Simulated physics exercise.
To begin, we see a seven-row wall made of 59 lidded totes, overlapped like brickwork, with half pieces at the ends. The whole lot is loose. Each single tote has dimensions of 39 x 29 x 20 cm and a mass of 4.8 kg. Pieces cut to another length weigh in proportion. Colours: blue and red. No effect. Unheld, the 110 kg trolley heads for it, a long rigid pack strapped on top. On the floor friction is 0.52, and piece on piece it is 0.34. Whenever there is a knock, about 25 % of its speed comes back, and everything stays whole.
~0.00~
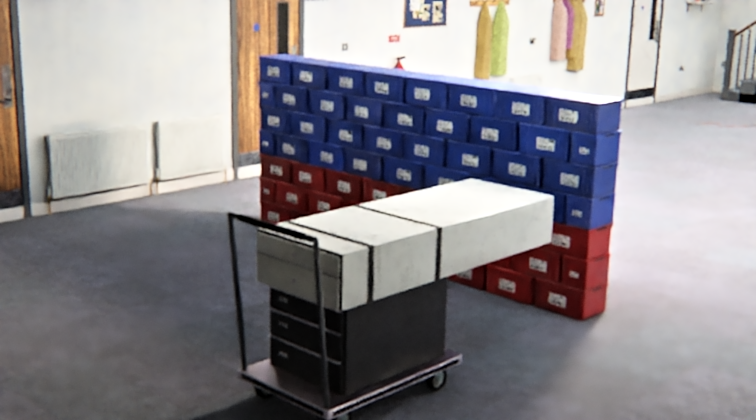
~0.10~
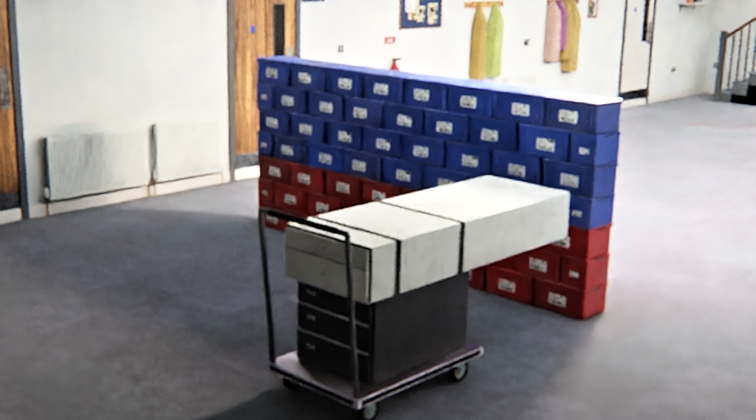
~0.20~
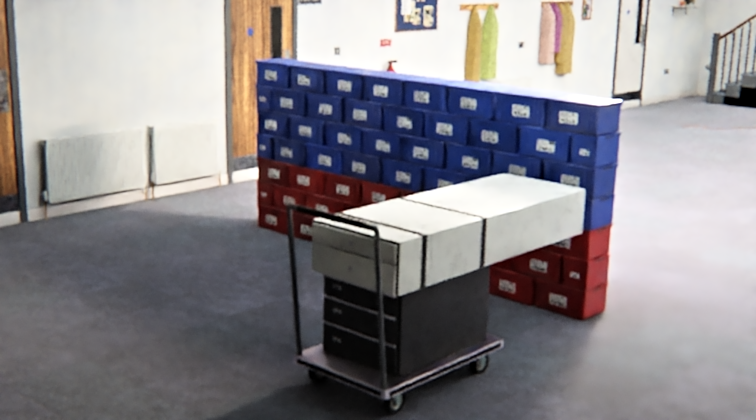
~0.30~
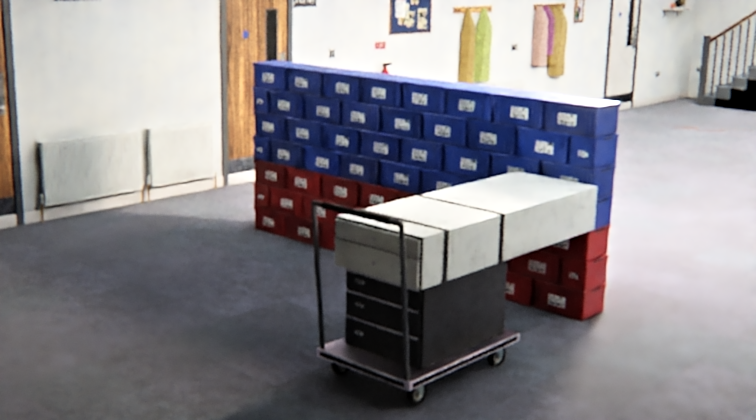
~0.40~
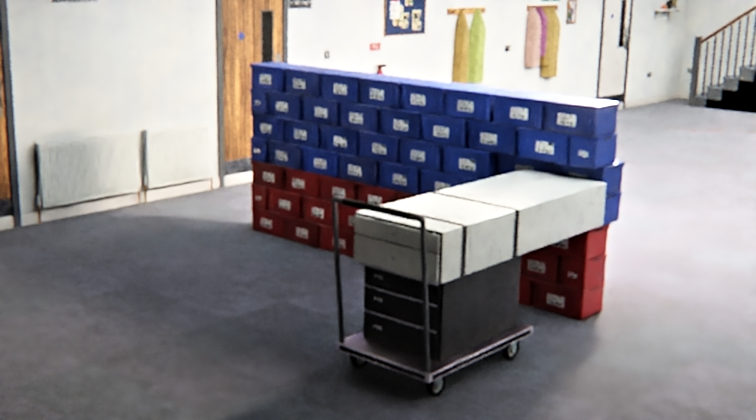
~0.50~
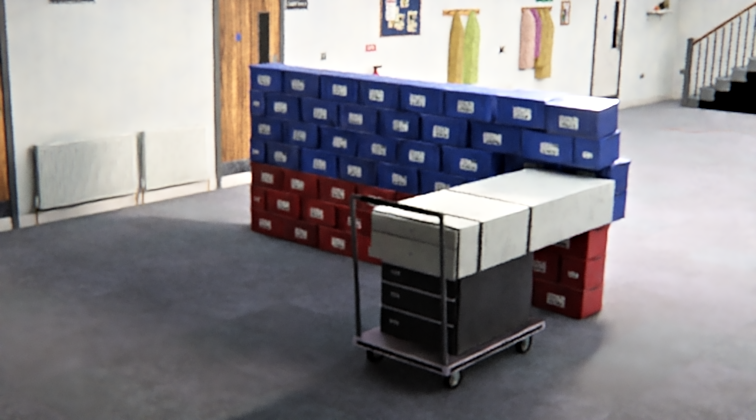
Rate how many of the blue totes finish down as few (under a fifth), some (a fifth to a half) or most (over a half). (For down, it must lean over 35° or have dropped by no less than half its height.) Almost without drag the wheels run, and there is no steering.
Some.
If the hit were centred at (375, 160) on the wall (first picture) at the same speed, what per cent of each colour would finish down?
For red it's 0 per cent, for blue 40 per cent.
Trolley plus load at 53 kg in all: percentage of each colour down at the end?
The split would be red 0, then blue 30 per cent.
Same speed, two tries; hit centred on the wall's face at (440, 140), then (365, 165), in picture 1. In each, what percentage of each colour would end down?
For red it's 0 then 10 per cent, for blue 20 then 50 per cent.
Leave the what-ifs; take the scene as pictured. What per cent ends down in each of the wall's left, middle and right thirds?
Going left to right, I get 0, 0 and 50 percent.
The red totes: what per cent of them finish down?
Share down, red: 0 percent.
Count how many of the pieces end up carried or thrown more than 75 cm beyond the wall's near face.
4 or thereabouts.
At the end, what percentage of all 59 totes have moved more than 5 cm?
I count 25 % as shifted.
Around 0.74 s, load 46 cm past the wall's line, still rolling; 3 of the 34 blue totes down (3 of 59 in all colours); top blue tote unmoved.
Around 1.16 s, load 81 cm past the wall's line, still rolling; 7 of the 34 blue totes down (7 of 59 in all colours); top blue tote unmoved.
Around 2.06 s, load 93 cm past the wall's line, still rolling; 10 of the 34 blue totes down (10 of 59 in all colours); top blue tote unmoved.
Finally (4.0 s), load 93 cm past the wall's line, stopped; 10 of the 34 blue totes down (10 of 59 in all colours); top blue tote unmoved; top red tote unmoved. That is 29 per cent. Seen by the last camera, middles, top blue tote near (390, 93), top red tote near (429, 207).
